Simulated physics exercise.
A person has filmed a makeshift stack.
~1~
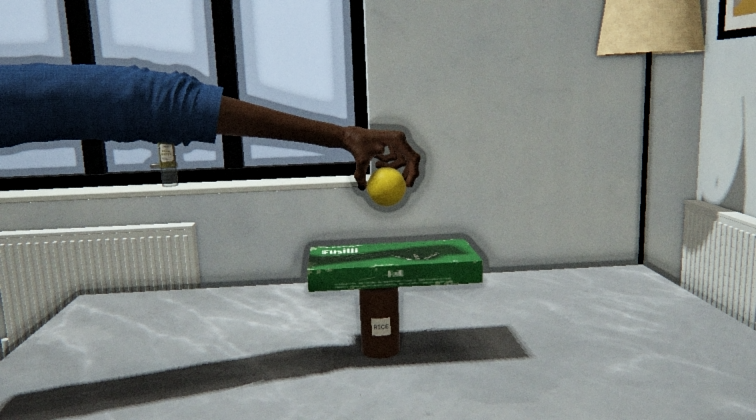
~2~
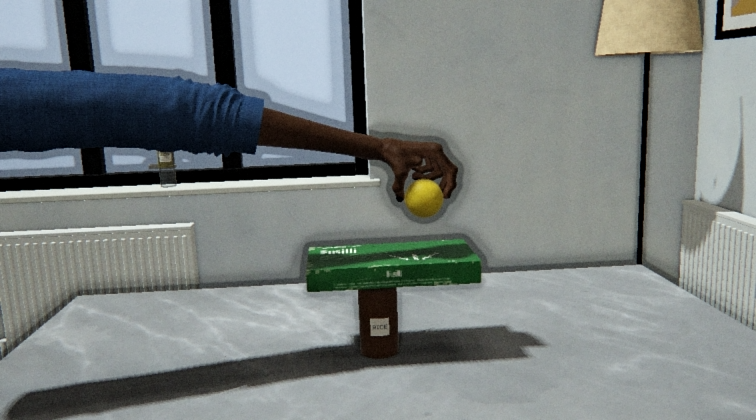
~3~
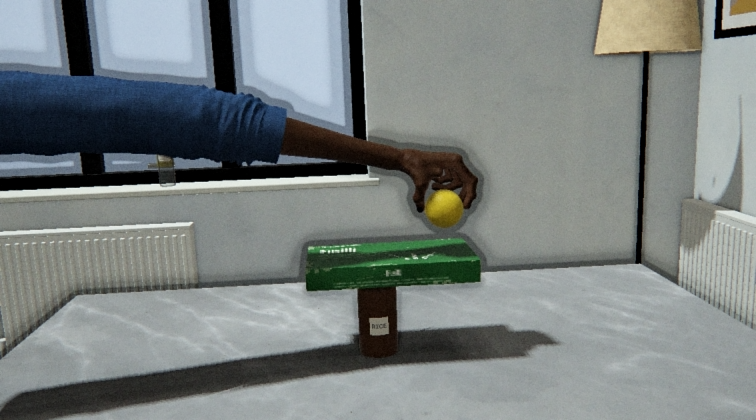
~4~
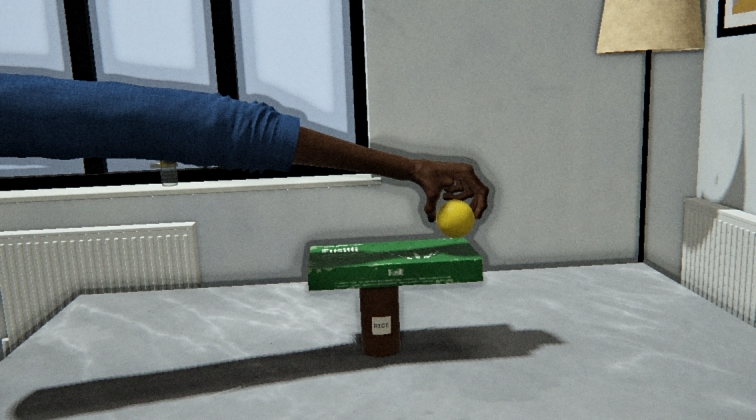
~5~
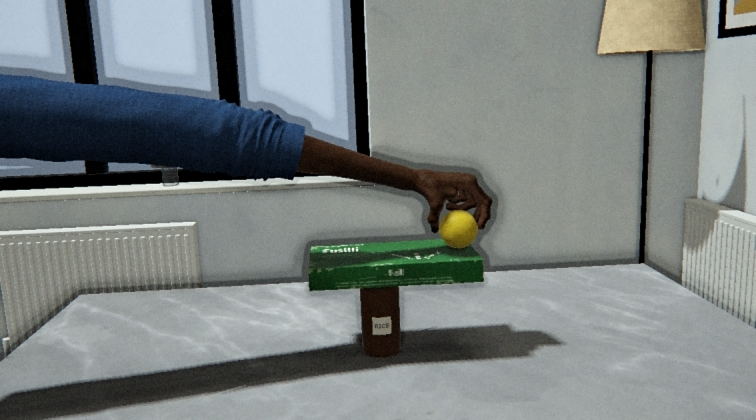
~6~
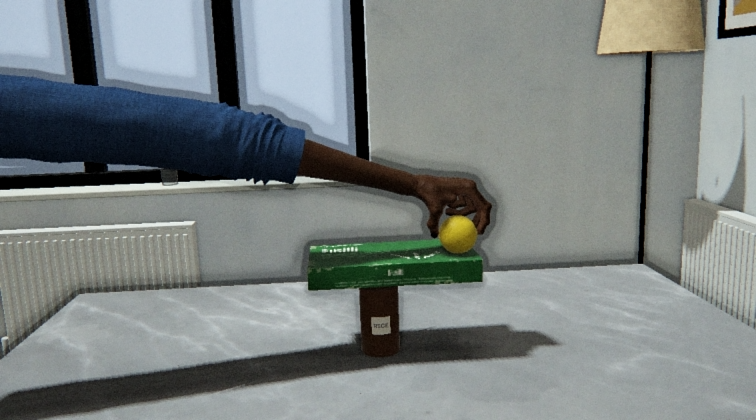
On a grey table, a hand lowers a yellow lemon rightward onto a green packet.
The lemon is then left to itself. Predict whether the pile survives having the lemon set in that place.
Doesn't stay put.
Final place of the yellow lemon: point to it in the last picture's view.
Near (477, 331).
Then, 0.50 s later than the last frame, yellow lemon now fallen; green packet tilted by 54°.
Then, 0.60 s later than the last frame, green packet tilted by 74°.
Then, 1.30 s later than the last frame, green packet on its side.
Then, 1.60 s later than the last frame, green packet now fallen.
When it is over, fallen, green packet and yellow lemon; brown jar as before. End places, in pixels of the last picture, yellow lemon near (478, 331). The stack loses its balance.
